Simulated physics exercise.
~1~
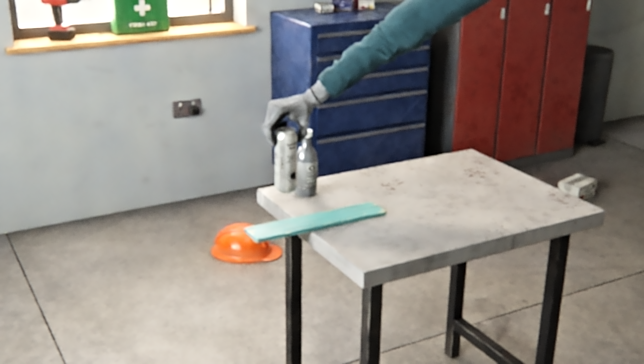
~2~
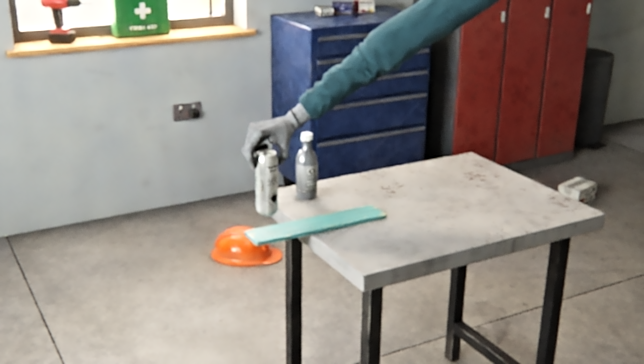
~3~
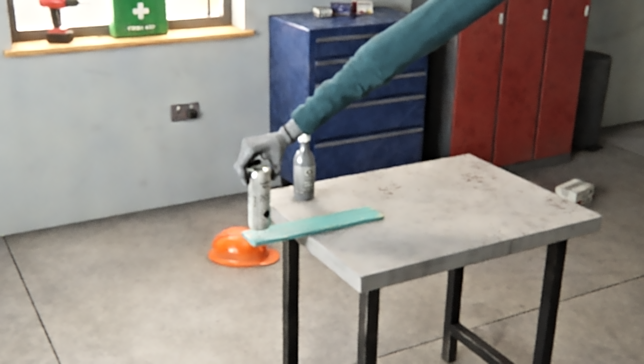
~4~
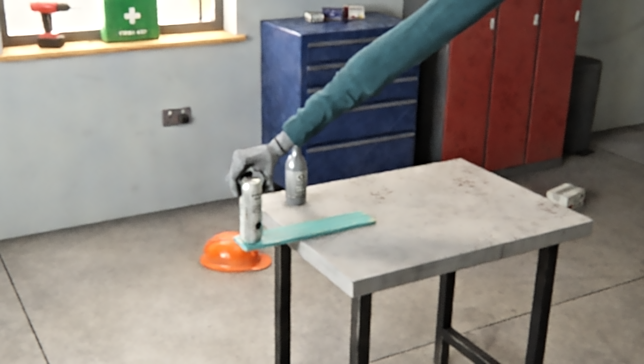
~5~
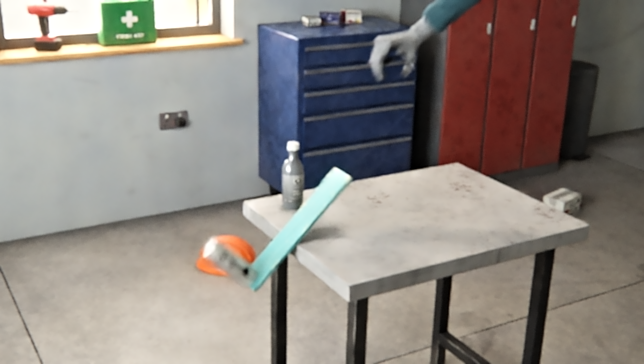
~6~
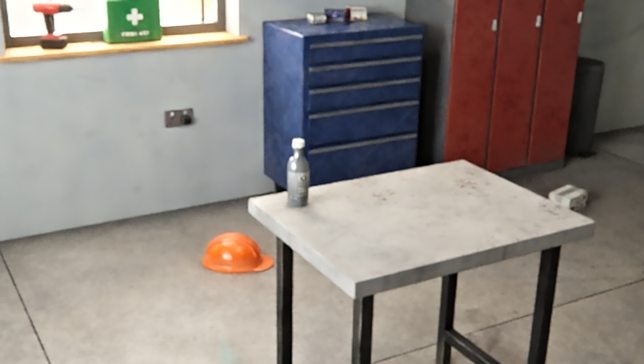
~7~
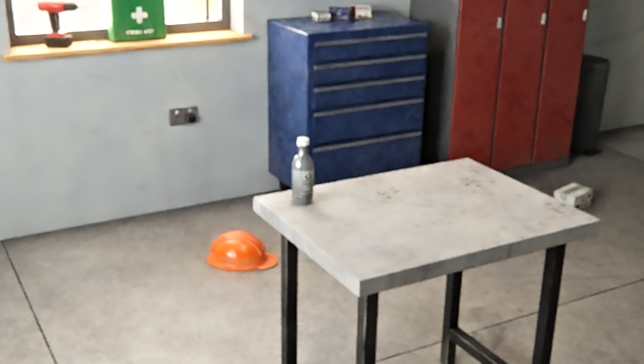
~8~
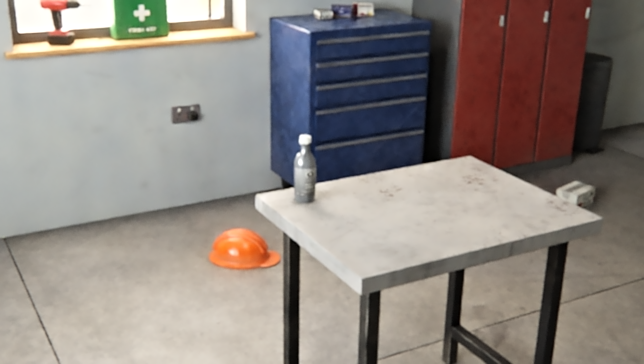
Turquoise plank overhanging a table tips and falls with the white can a gloved hand sets on its end, grey bottle staying.
